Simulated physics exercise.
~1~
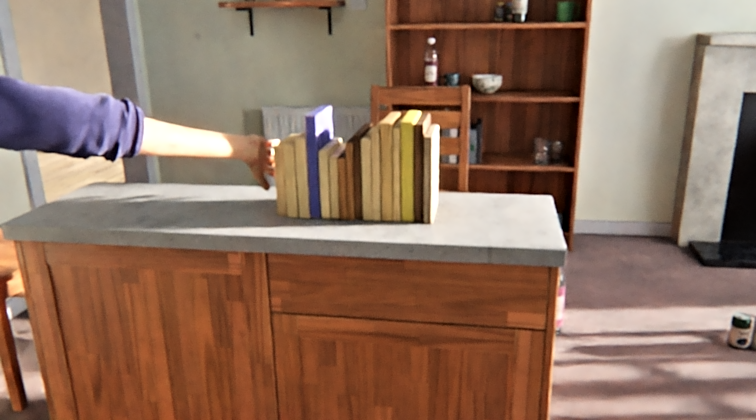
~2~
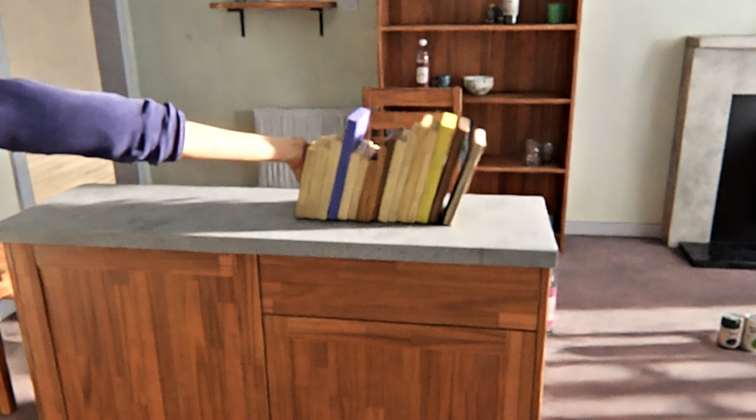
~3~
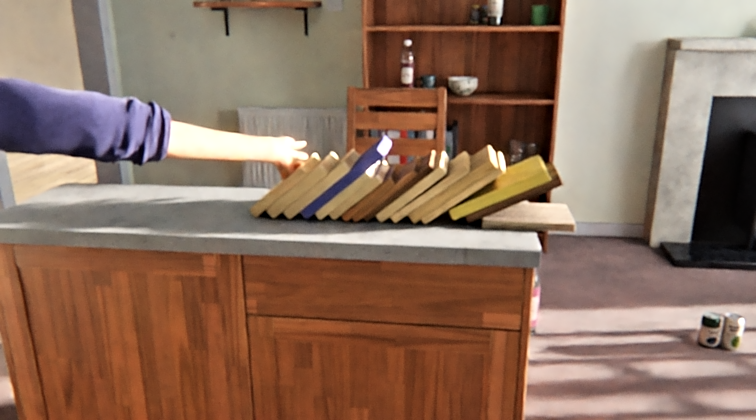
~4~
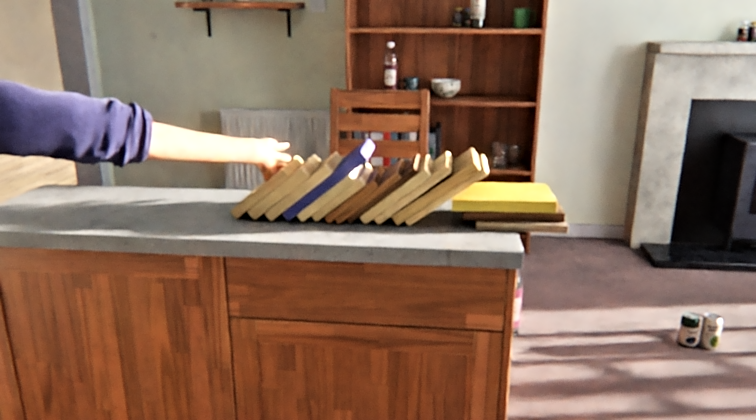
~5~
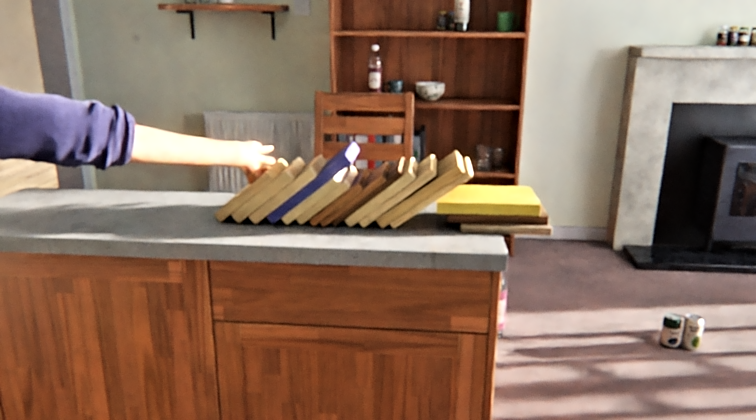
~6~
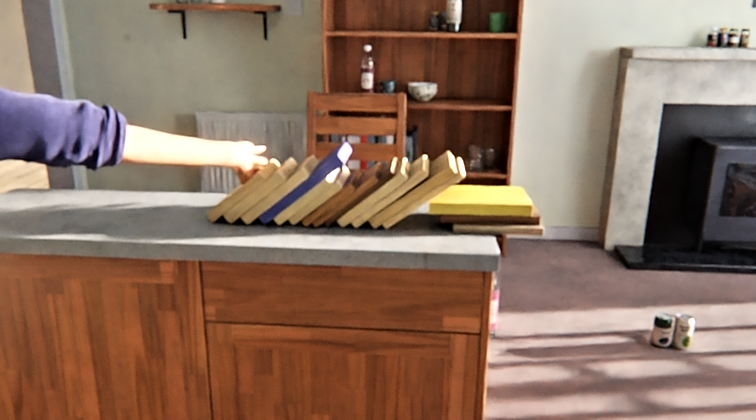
On a grey worktop in a living room, a hand pushes a tightly packed row of upright boards to the right, tipping them over; most end leaning, including the blue one, while the yellow one lies flat atop others at the right edge.
